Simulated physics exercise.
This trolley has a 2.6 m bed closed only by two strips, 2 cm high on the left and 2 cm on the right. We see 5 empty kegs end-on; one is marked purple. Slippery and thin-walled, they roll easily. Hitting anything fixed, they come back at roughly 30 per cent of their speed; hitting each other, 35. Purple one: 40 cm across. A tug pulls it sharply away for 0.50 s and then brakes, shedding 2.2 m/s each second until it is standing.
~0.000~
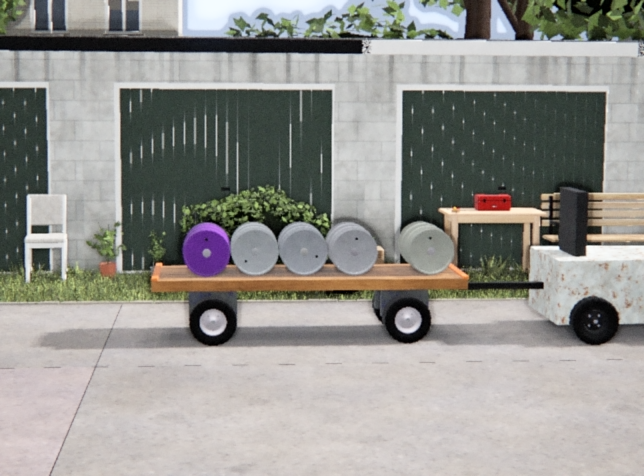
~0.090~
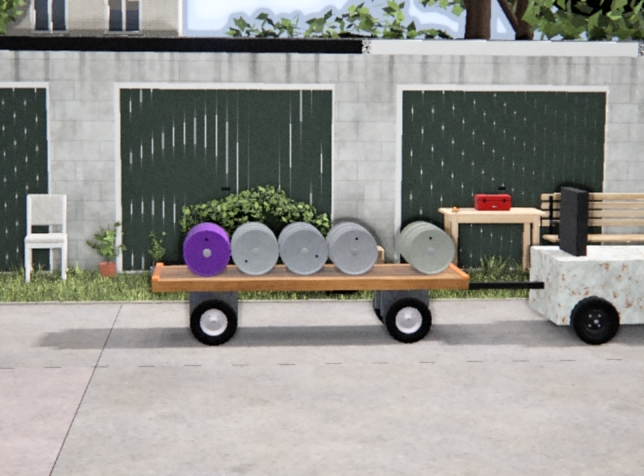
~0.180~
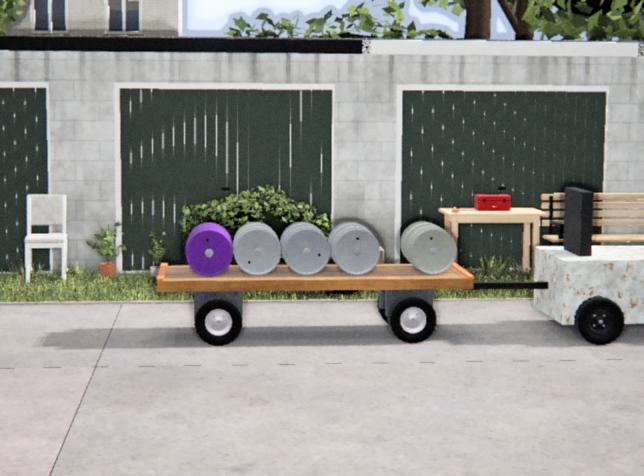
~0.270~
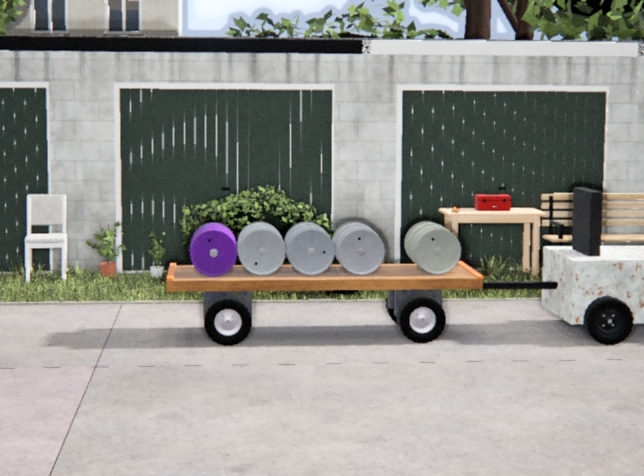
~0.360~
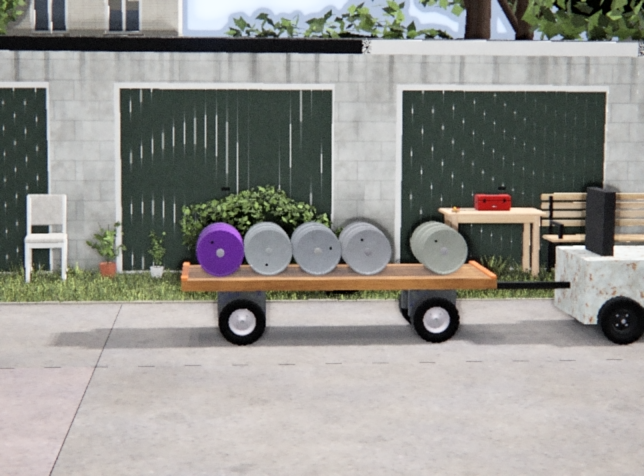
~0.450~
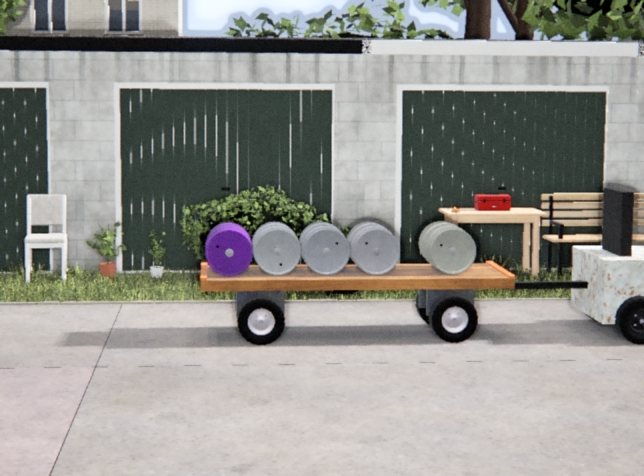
A paved lane runs past a pale block wall with dark green slatted panels, seen from the side by a camera that stays still. A flat orange-brown trailer carries five round drums end-on, a purple one at the left, three grey ones beside it and a greenish-grey one apart at the right, behind a speckled white tow vehicle. The vehicle starts from rest and pulls the trailer a short way right, gathering speed, while the drums turn and shift slightly back along the bed.
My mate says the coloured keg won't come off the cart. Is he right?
It is ejected.
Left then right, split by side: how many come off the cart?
On the left it's 1, and on the right it's 0.
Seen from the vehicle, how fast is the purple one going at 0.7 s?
1.0 m/s or so.
After 0.7 s, purple is over the left bar and falling; 1 of 5 is off.
After 0.8 s, purple is over the left bar and falling; 1 of 5 is off.
After 0.9 s, purple is over the left bar and falling; 1 of 5 is off.
After 1.0 s, purple is over the left bar and falling; 1 of 5 is off.
At rest (4.4 s), purple is over the left bar and down; 1 of 5 is off.
